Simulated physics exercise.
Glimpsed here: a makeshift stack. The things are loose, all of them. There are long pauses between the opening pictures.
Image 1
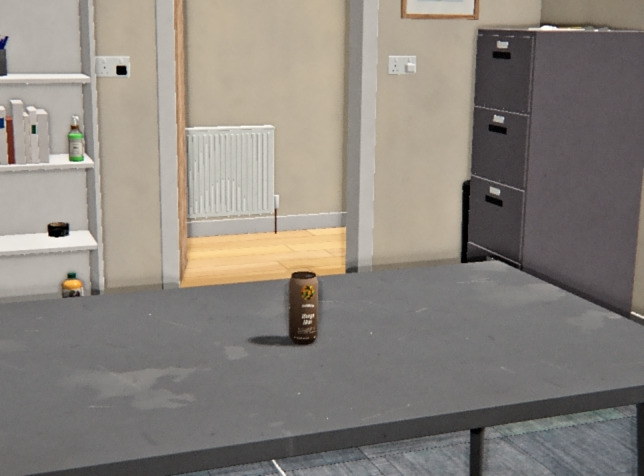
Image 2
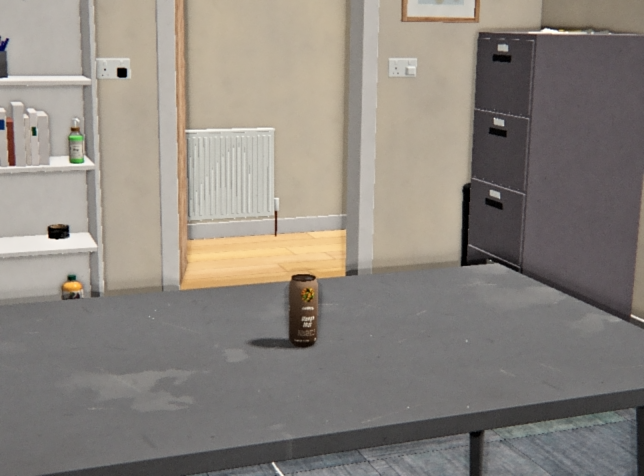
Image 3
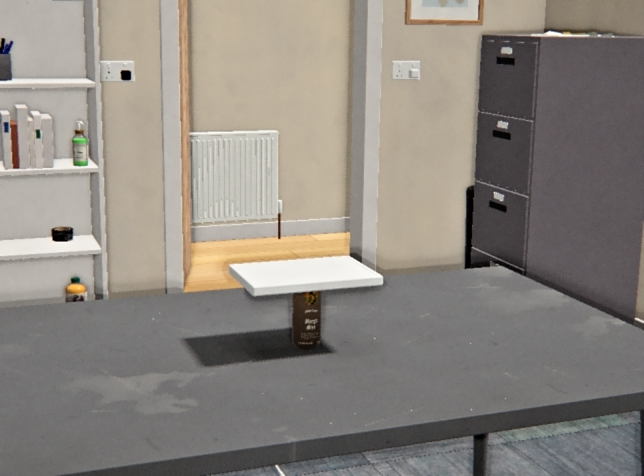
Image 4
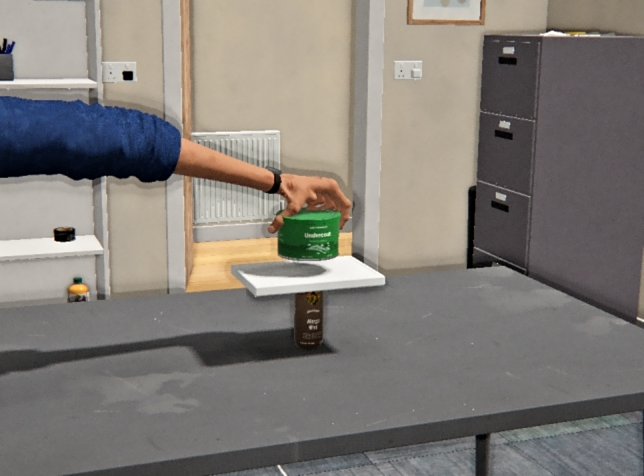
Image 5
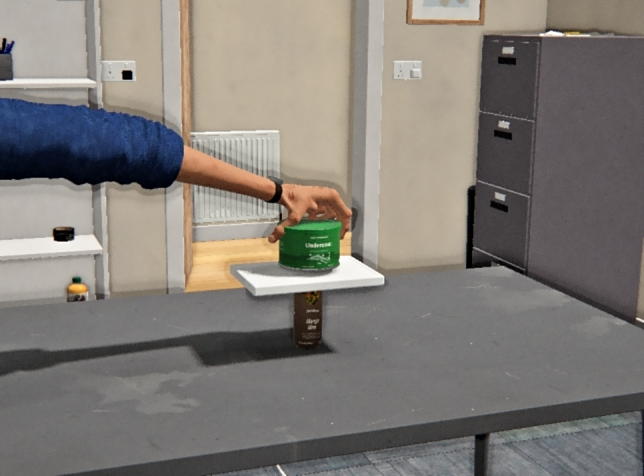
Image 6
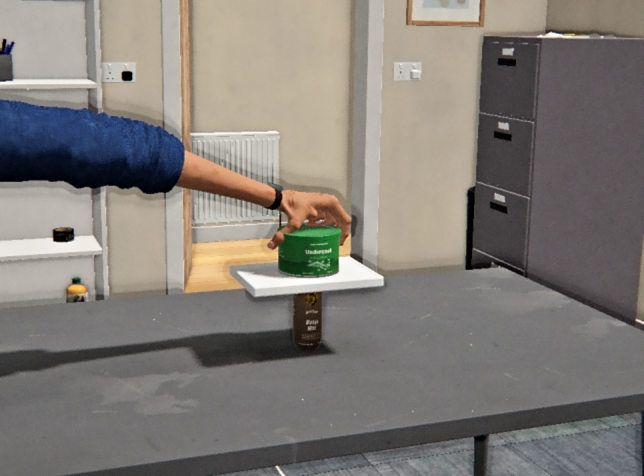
An arm in a dark blue sleeve reaches in from the left over a grey table in an office-like room, viewed from slightly above, with white shelves at left, a radiator beyond a doorway and a filing cabinet at right. A brown can stands alone mid-table, then a white board lies across its top. The hand lowers a green tub onto the board and keeps hold, as the view shifts slightly.
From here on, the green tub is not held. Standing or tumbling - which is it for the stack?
It ends up standing.
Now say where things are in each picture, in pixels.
In the first frame, the last thing is not in view yet; brown can (303, 308).
In the second frame, the last thing is not in view yet; brown can (303, 311).
In the third frame, the last thing is not in view yet; brown can (307, 314).
The fourth frame shows still above its spot; green tub (308, 234); brown can (309, 314).
The fifth frame shows still above its spot; green tub (309, 243); brown can (308, 313).
The sixth frame shows set down, still held; green tub (309, 250); brown can (308, 314).
Then, 0.50 s later than the last frame, all is still.
Then, 1.30 s later than the last frame, green tub resting near (309, 251).
When it is over, all 3 as before. End places, in pixels of the last picture, green tub near (309, 251). The stack keeps its balance.
